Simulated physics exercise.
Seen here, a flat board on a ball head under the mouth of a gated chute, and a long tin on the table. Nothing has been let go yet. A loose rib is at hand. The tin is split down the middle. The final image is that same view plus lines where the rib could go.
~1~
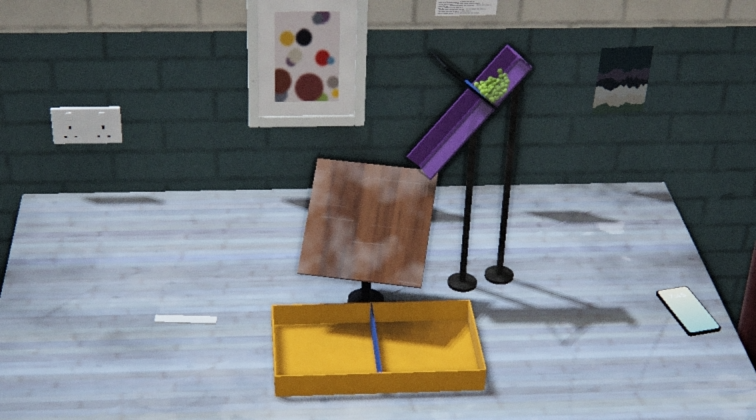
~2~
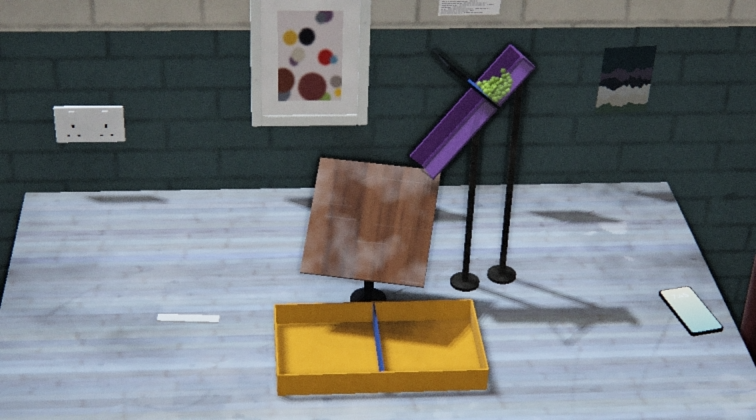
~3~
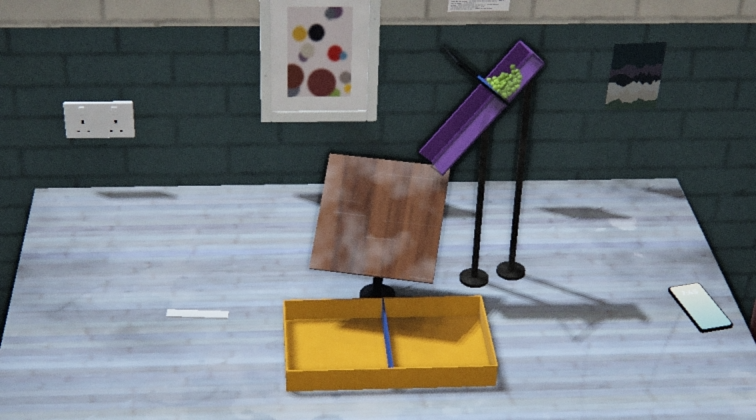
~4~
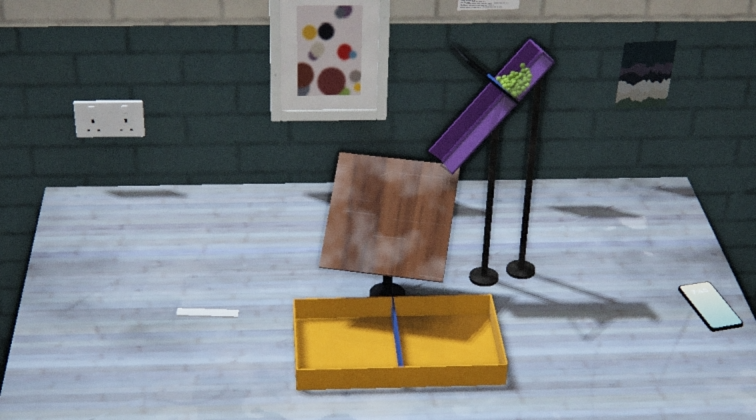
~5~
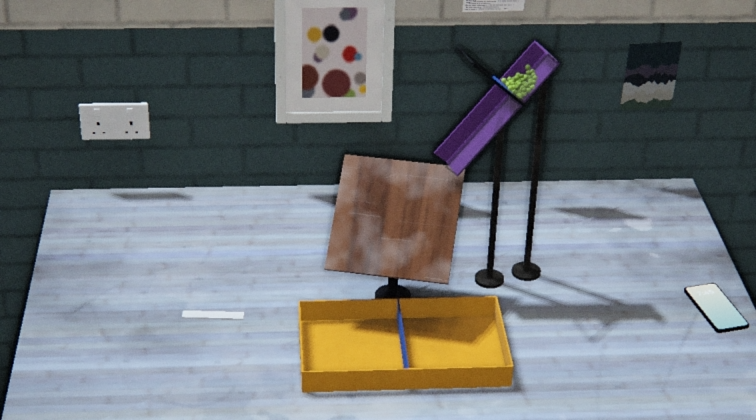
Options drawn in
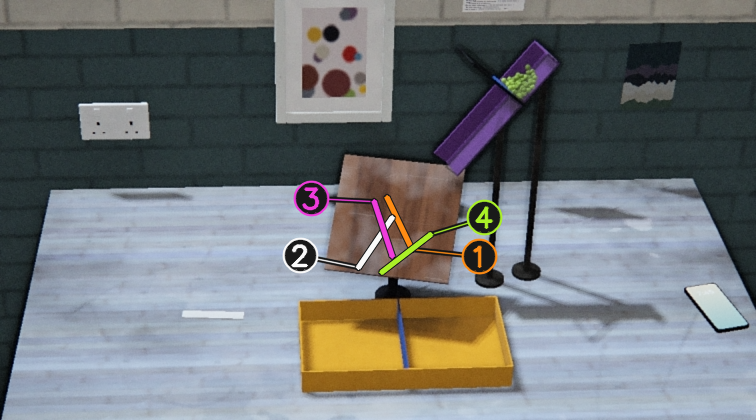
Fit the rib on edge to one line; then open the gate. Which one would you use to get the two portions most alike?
Best: 3.
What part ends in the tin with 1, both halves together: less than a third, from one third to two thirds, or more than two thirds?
More than two thirds.
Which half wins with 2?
The left half.
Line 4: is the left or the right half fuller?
The left half.
On the marked copy, line 1 from (387, 197) to (412, 249); line 2 from (392, 217) to (358, 267); line 3 from (374, 201) to (392, 256); line 4 from (430, 234) to (381, 272).
If 1 is chosen, of what is caught, only a few in the left half, all but a few in the right.
If 2 is chosen, of what is caught, the whole lot in the left half, none at all in the right.
If 3 is chosen, of what is caught, close to a third in the left half, close to two thirds in the right.
If 4 is chosen, of what is caught, the whole lot in the left half, none at all in the right.
